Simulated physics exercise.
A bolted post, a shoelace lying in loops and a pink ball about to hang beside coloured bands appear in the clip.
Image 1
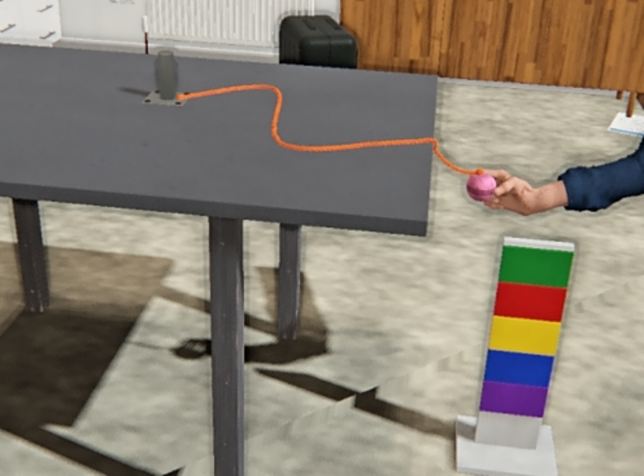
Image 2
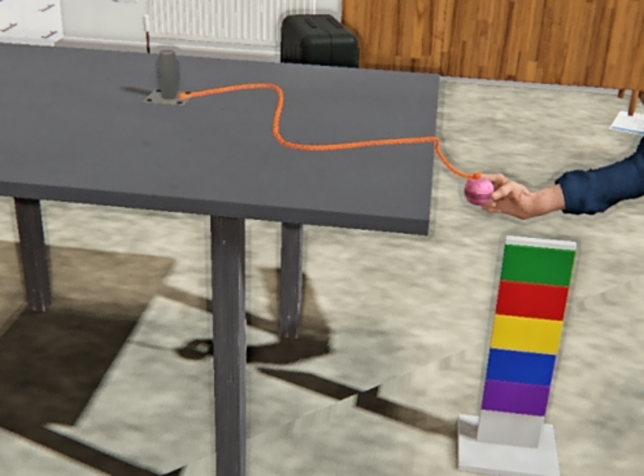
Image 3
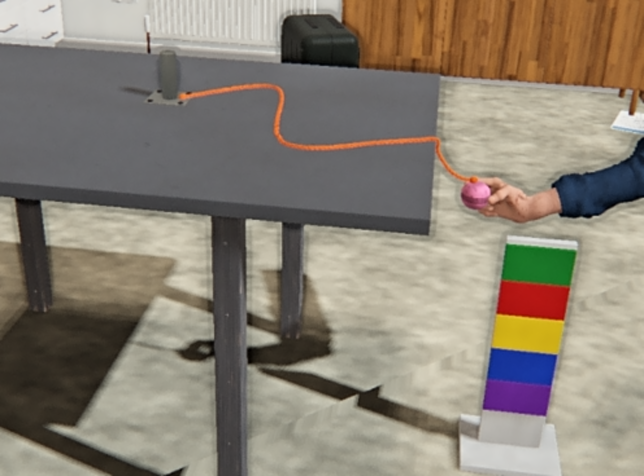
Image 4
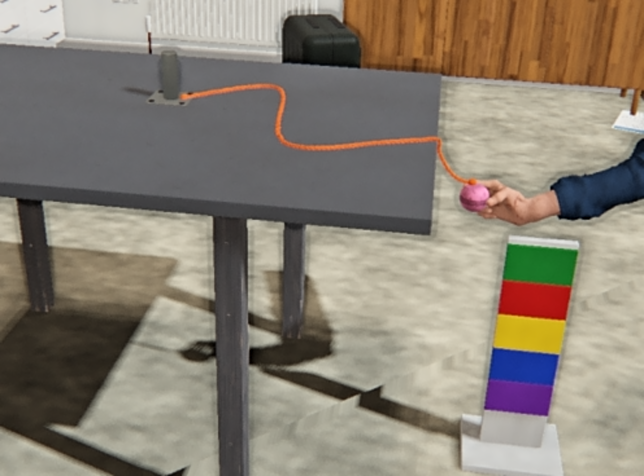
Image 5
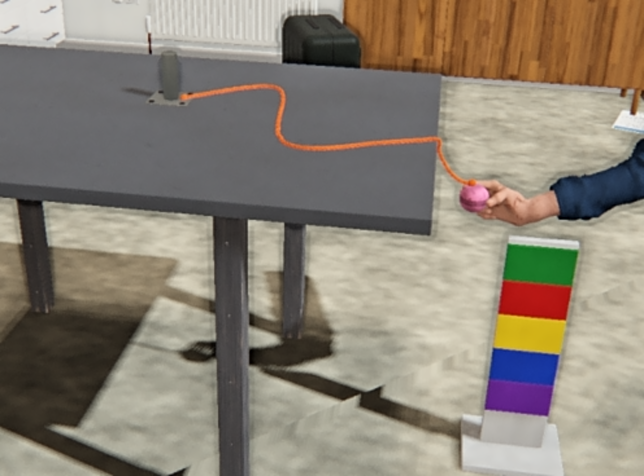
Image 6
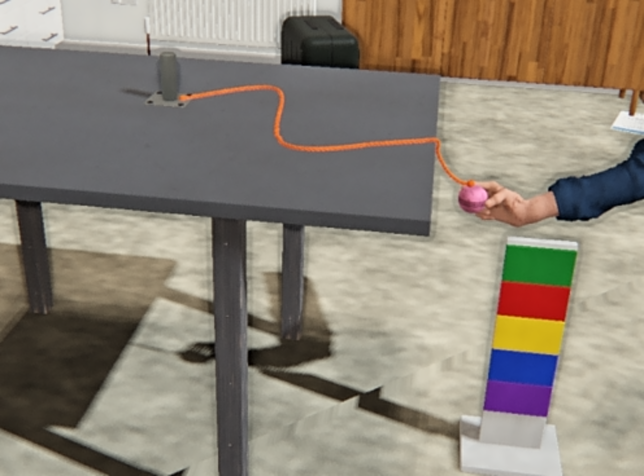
At first, a hand at the right holds a pink ball just off the edge of a dark table, with an orange shoelace winding across the tabletop beside a stand of coloured bands. The hand lowers the ball very slightly, drifting a touch left, while the shoelace barely changes.
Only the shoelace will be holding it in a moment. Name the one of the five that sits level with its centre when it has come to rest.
That would be blue.
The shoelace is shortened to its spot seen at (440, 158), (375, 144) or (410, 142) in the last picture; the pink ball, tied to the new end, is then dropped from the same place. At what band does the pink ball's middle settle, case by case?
Results, first to last: Yellow; green; red.
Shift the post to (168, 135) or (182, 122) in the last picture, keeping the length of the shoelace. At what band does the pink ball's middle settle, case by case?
Result 1: Purple. Result 2: Purple.
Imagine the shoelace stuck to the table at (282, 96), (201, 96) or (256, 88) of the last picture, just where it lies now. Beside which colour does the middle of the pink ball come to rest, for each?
Try by try: Yellow; blue; yellow.
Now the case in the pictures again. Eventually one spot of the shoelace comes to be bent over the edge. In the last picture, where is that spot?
In the last picture it is at roughly (280, 138).
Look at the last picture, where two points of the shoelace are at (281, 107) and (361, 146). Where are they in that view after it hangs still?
In that view they sit near (347, 118) and near (428, 217).
Early on, ball near (409, 336); level with blue.
Midway, ball near (419, 339); level with blue.
Finally, ball near (416, 339); level with blue. Its middle rests at the blue band.
